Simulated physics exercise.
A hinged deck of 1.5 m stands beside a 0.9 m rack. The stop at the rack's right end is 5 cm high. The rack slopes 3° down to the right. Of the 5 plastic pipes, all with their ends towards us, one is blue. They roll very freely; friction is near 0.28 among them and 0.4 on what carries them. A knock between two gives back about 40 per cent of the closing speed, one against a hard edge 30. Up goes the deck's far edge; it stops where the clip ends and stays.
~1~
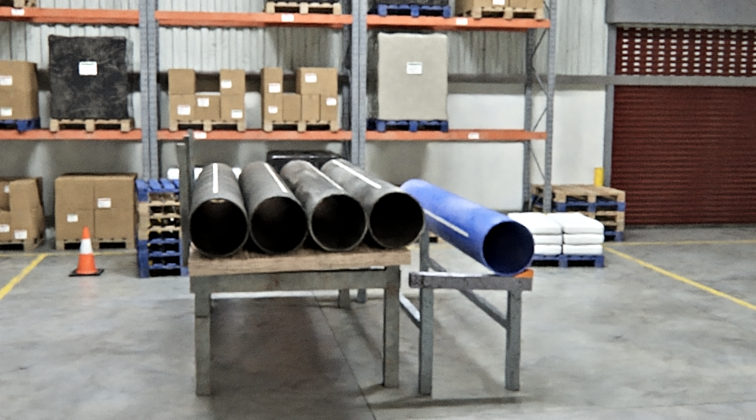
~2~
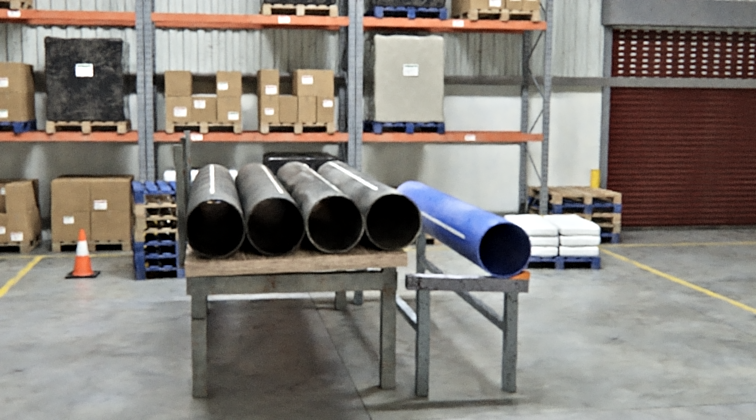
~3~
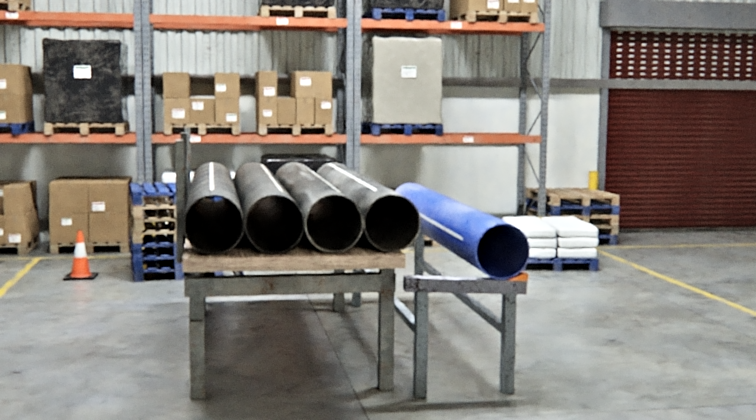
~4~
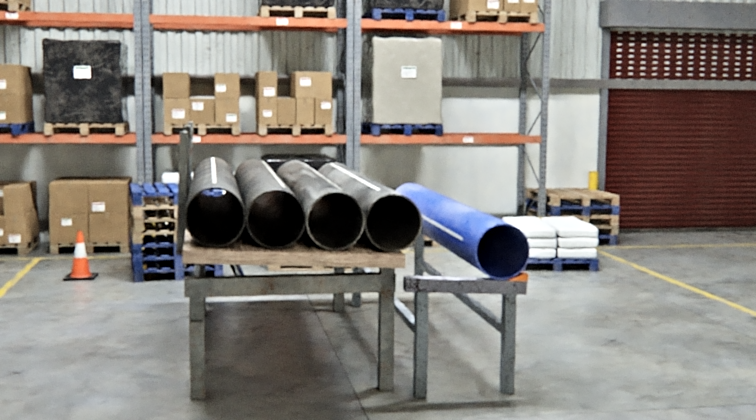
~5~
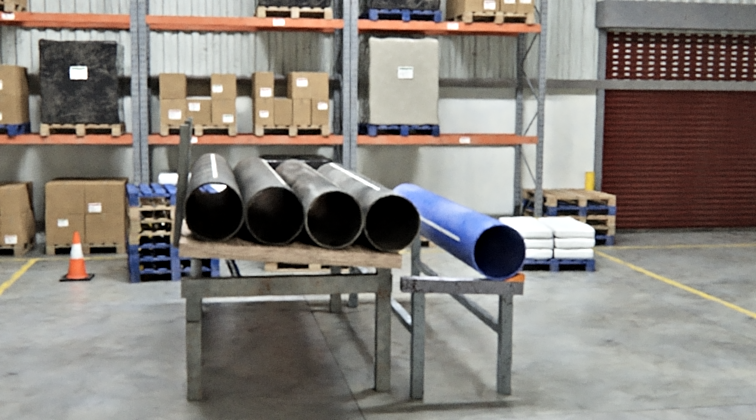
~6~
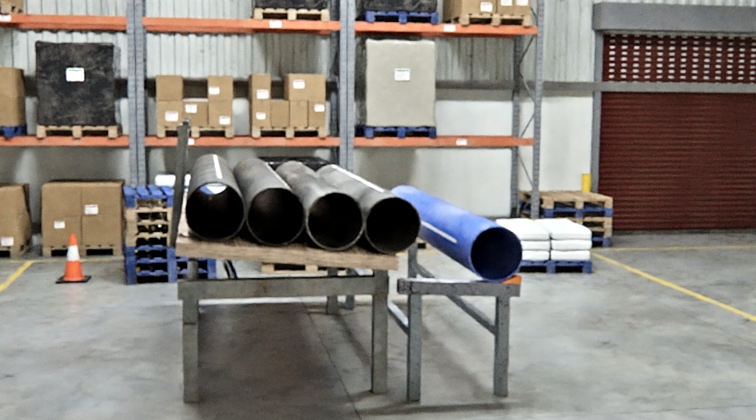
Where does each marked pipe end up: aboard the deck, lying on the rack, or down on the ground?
Blue comes to rest lying on the rack.
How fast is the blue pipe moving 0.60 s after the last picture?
Roughly 0.0 m/s.
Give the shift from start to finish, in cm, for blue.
Blue 5.
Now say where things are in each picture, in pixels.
Blue at (509, 249); deck tilted 2° back; stop top at (532, 272), in the first picture.
Blue at (506, 250); deck tilted 1° back, in the second picture.
Blue at (504, 252); deck level, in the third picture.
Blue at (504, 252); deck tilted 3° to the rack, in the fourth picture.
Blue at (501, 253); deck tilted 4° to the rack, in the fifth picture.
Blue at (497, 255); deck tilted 5° to the rack, in the sixth picture.
Then, 0.6 s after the last picture, blue is on the rack, 20 cm from the rack's far end; 0 of 5 over the stop.
At rest (1.4 s after the last picture), blue is on the rack, 15 cm from the rack's far end; 0 of 5 over the stop.
